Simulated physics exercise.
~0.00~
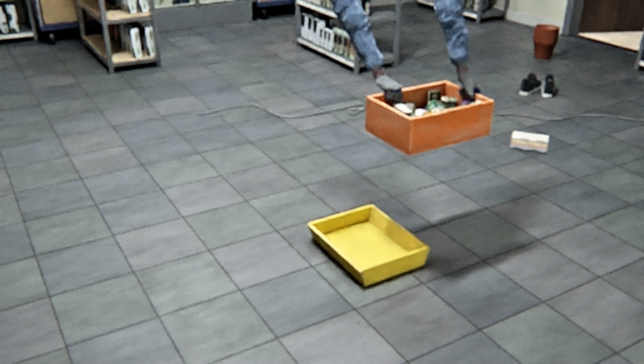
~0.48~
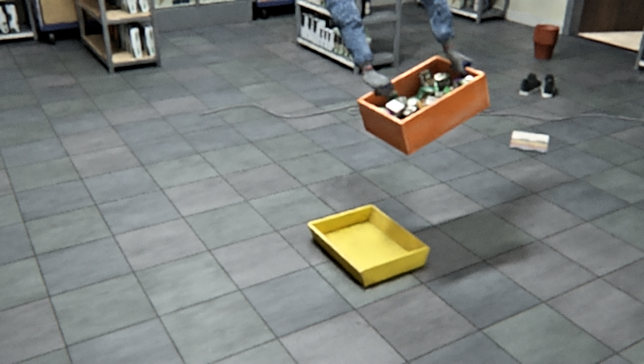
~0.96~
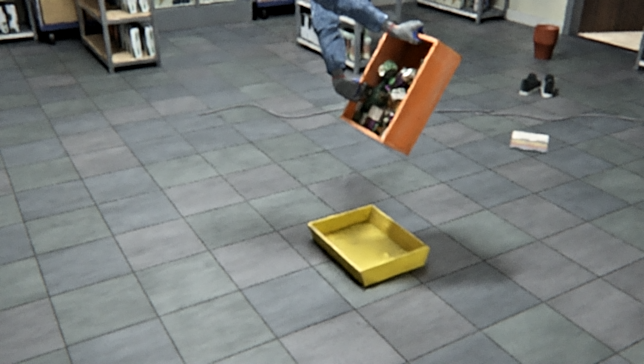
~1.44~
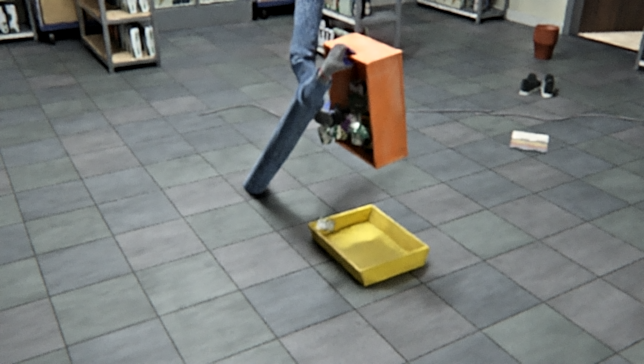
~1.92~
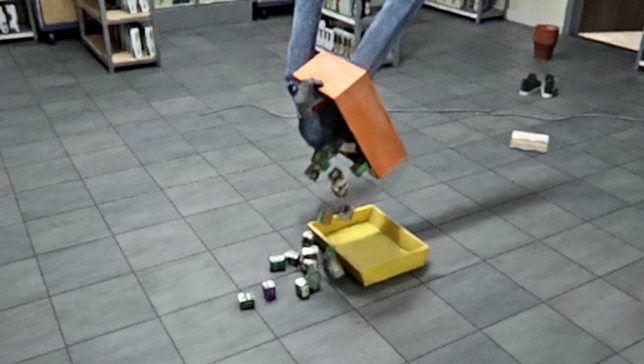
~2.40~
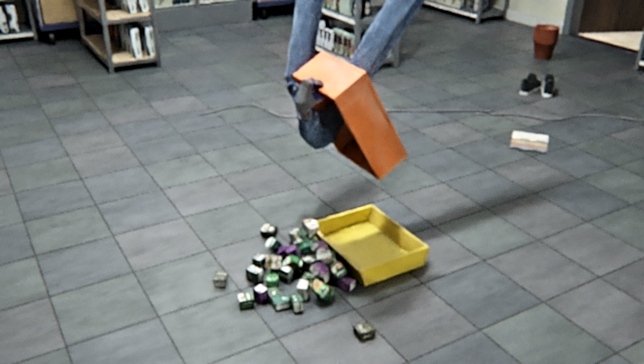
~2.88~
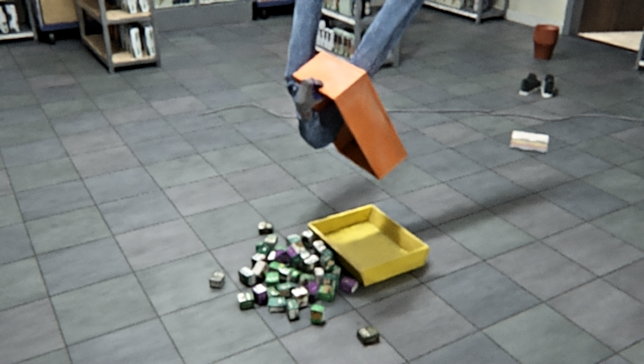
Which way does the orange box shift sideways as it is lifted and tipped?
It shifts to the left as it is tipped.
